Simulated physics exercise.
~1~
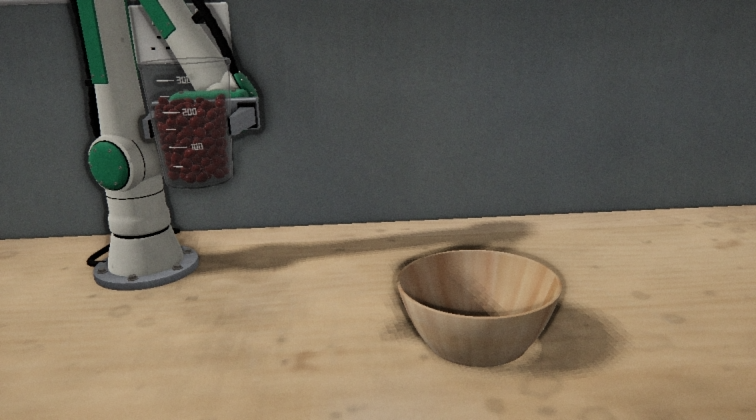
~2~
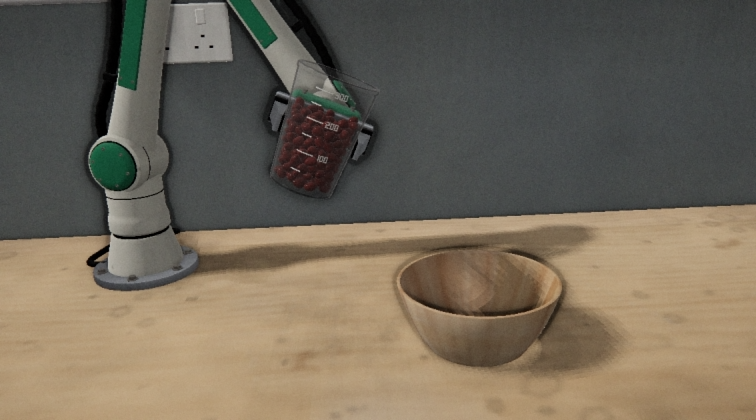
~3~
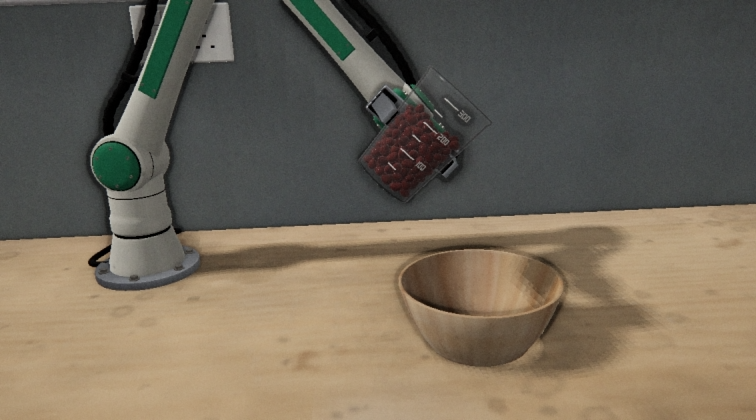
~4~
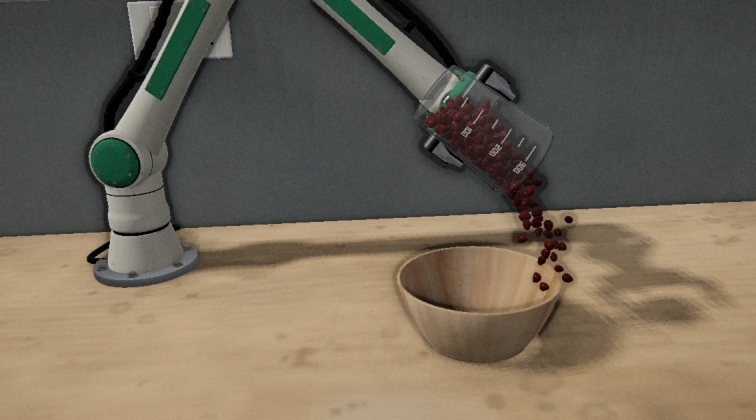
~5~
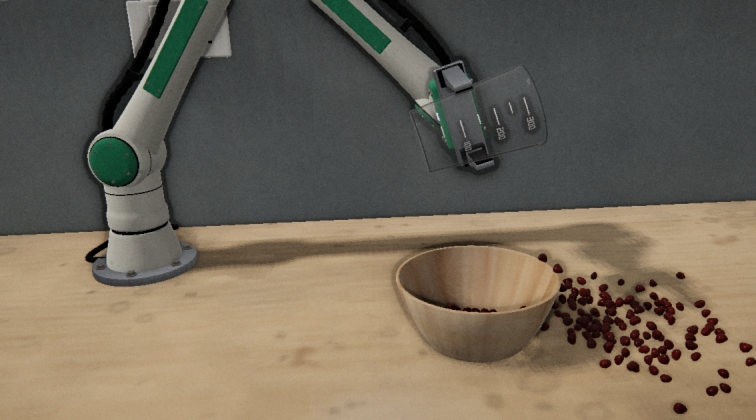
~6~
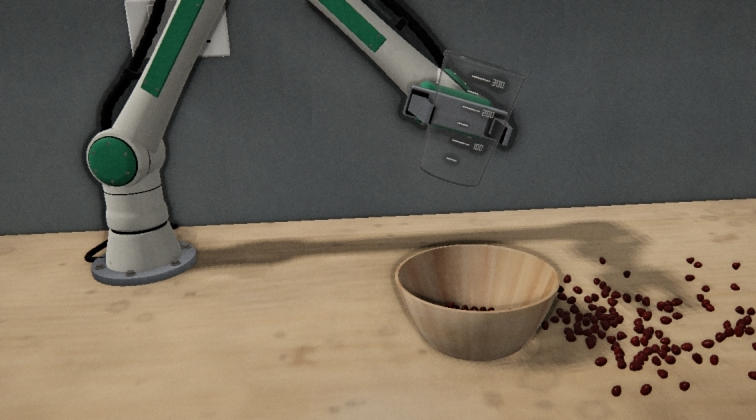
A white and green robot arm carried a clear cup of dark red beans to the right and tipped it over a wooden bowl, but many spilled onto the table beyond it, leaving some in the bowl as the emptied cup tilted back.
